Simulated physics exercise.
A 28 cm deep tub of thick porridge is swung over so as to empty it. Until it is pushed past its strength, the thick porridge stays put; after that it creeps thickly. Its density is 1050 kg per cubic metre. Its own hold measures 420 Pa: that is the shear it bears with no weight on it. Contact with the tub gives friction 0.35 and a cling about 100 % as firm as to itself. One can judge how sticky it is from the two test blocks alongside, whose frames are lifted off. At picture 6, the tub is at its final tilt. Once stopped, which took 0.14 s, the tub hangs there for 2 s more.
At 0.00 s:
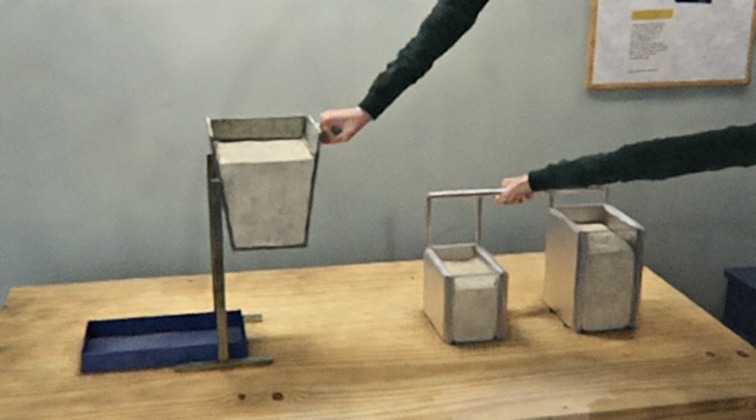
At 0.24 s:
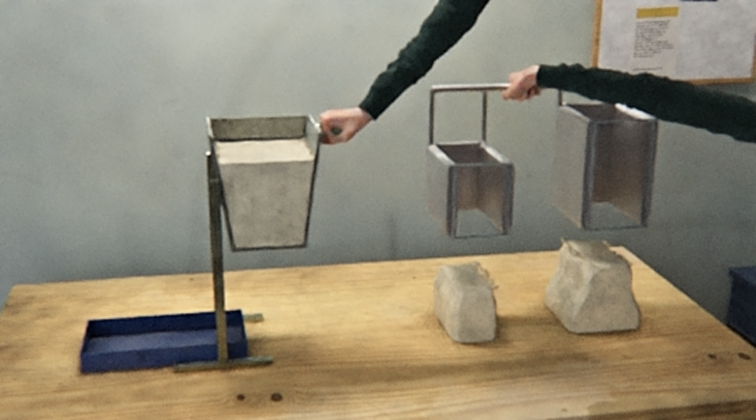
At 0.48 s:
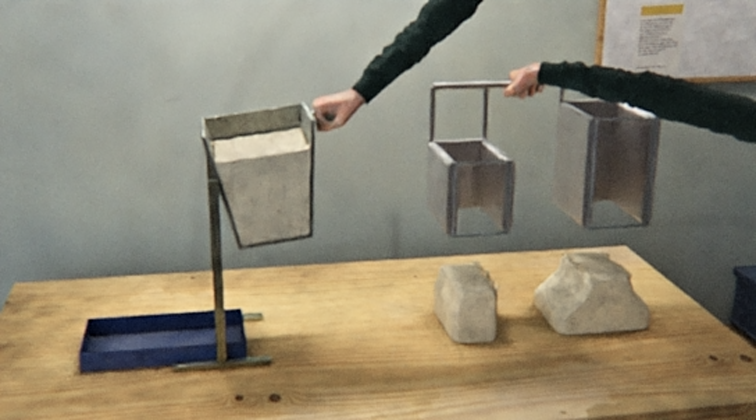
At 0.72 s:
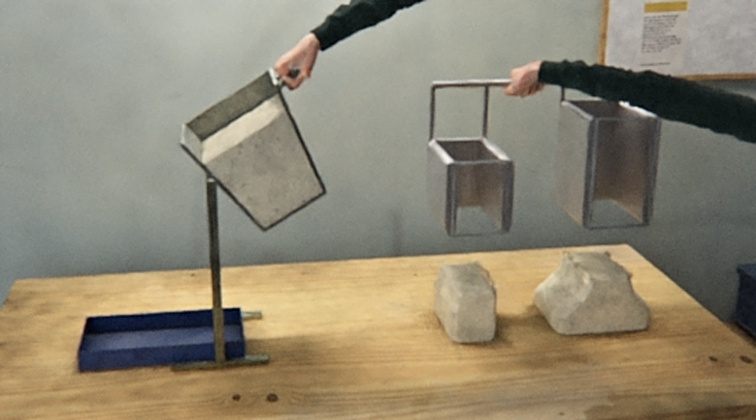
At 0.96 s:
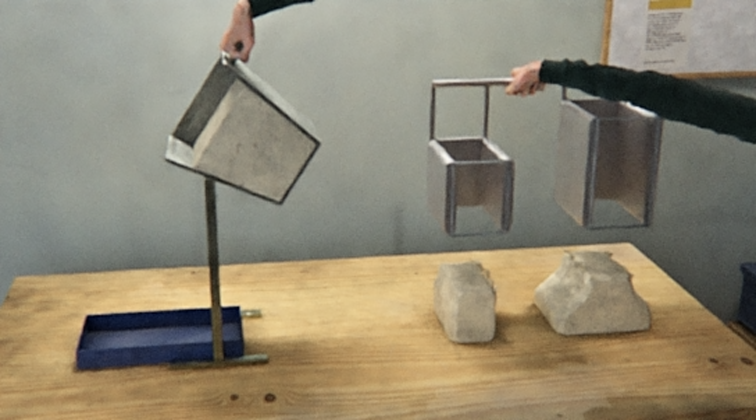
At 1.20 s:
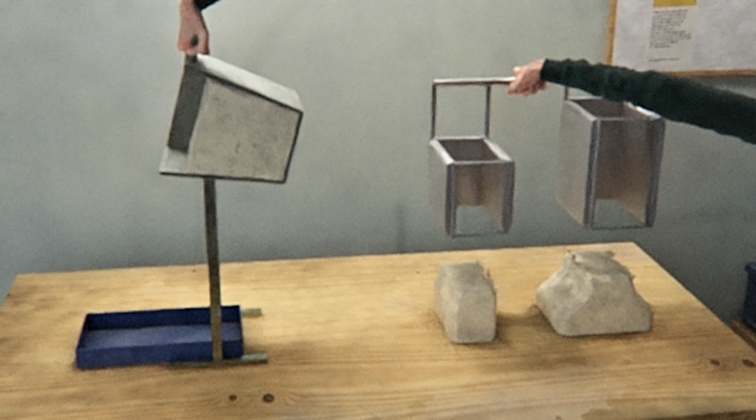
On a wooden table, a hand lifted two metal molds off pale blocks, the larger of which slumped, while another hand tilted a tub of thick porridge leftward over its stand above a blue tray.
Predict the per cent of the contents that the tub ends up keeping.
The tub ends up keeping roughly 100 %.
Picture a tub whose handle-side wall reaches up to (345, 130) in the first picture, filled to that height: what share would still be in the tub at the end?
Some 90 percent would still be in the tub at the end.
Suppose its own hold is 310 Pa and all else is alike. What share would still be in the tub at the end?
Then roughly 100 %.
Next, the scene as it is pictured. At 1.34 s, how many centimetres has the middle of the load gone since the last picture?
It has gone close to 0 cm.
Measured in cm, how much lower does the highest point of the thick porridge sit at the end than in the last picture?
Roughly 0 cm.
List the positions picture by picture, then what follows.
In the first picture, handle-side rim at (319, 133), tilt 0 degrees; highest point of the thick porridge at (309, 158); test blocks 15 cm, 24 cm high (left to right).
In the second picture, handle-side rim at (318, 133), tilt 0 degrees; highest point of the thick porridge at (309, 158); test blocks 15 cm, 19 cm high (left to right).
In the third picture, handle-side rim at (311, 122), tilt 7 degrees; highest point of the thick porridge at (303, 149); test blocks 15 cm, 16 cm high (left to right).
In the fourth picture, handle-side rim at (275, 87), tilt 31 degrees; highest point of the thick porridge at (285, 115); test blocks 15 cm, 16 cm high (left to right).
In the fifth picture, handle-side rim at (224, 68), tilt 57 degrees; highest point of the thick porridge at (242, 91); test blocks 15 cm, 16 cm high (left to right).
In the sixth picture, handle-side rim at (184, 68), tilt 75 degrees; highest point of the thick porridge at (214, 84); test blocks 15 cm, 16 cm high (left to right).
By 1.34 s, the tub is at 75 degrees and holds 100 %.
By 1.51 s, the tub is at 75 degrees and holds 100 %.
By 1.68 s, the tub is at 75 degrees and holds 100 %.
By 1.85 s, the tub is at 75 degrees and holds 100 %.
By 3.20 s, at the end, the tub is at 75 degrees and holds 100 %.
